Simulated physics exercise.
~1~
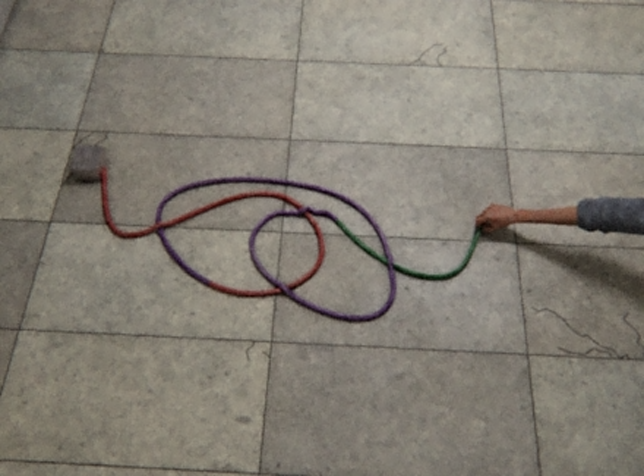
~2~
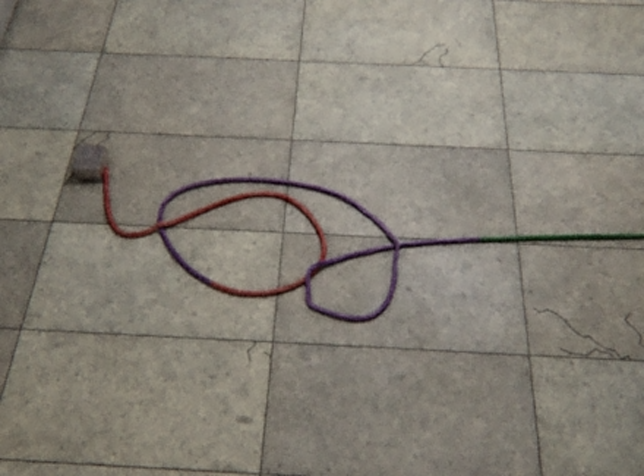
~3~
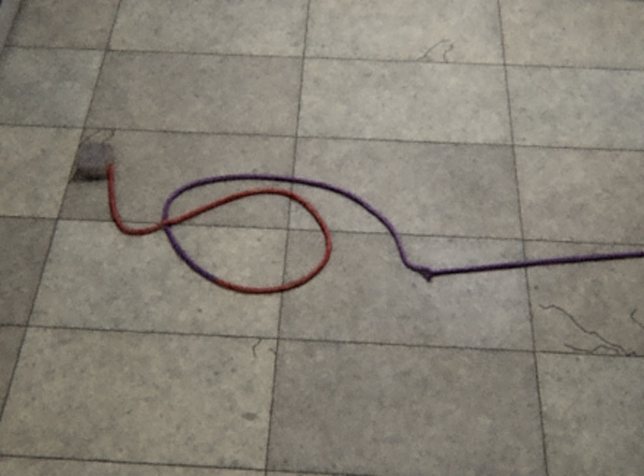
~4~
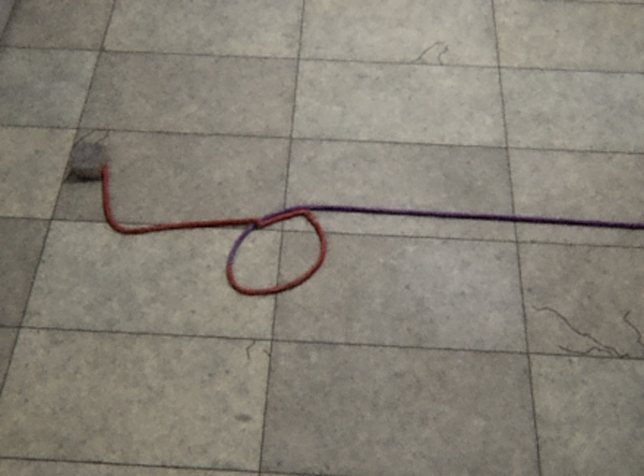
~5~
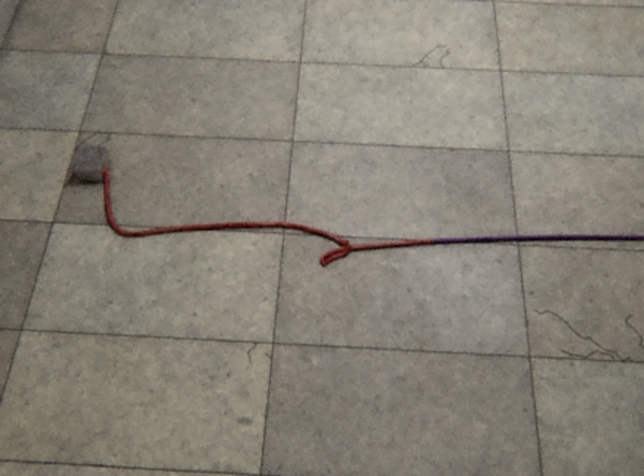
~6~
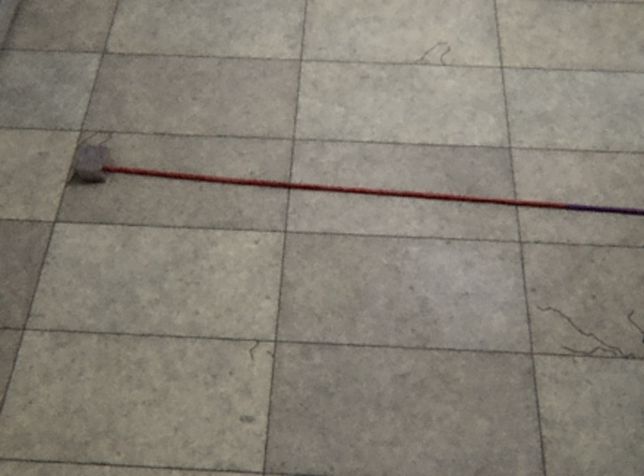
A rope coloured red, purple and green lies in overlapping loops on a grey tiled floor, its red end fixed to a small dark block at the left while a hand holds the green end at the right. The hand and arm pull that end away to the right and out of view, drawing the smaller purple loop closed until it is gone. The large remaining loop then shrinks to a small ring, and next to a tiny red kink. Finally the kink disappears, and the rope stretches straight from the block across the floor, with no knot visible.
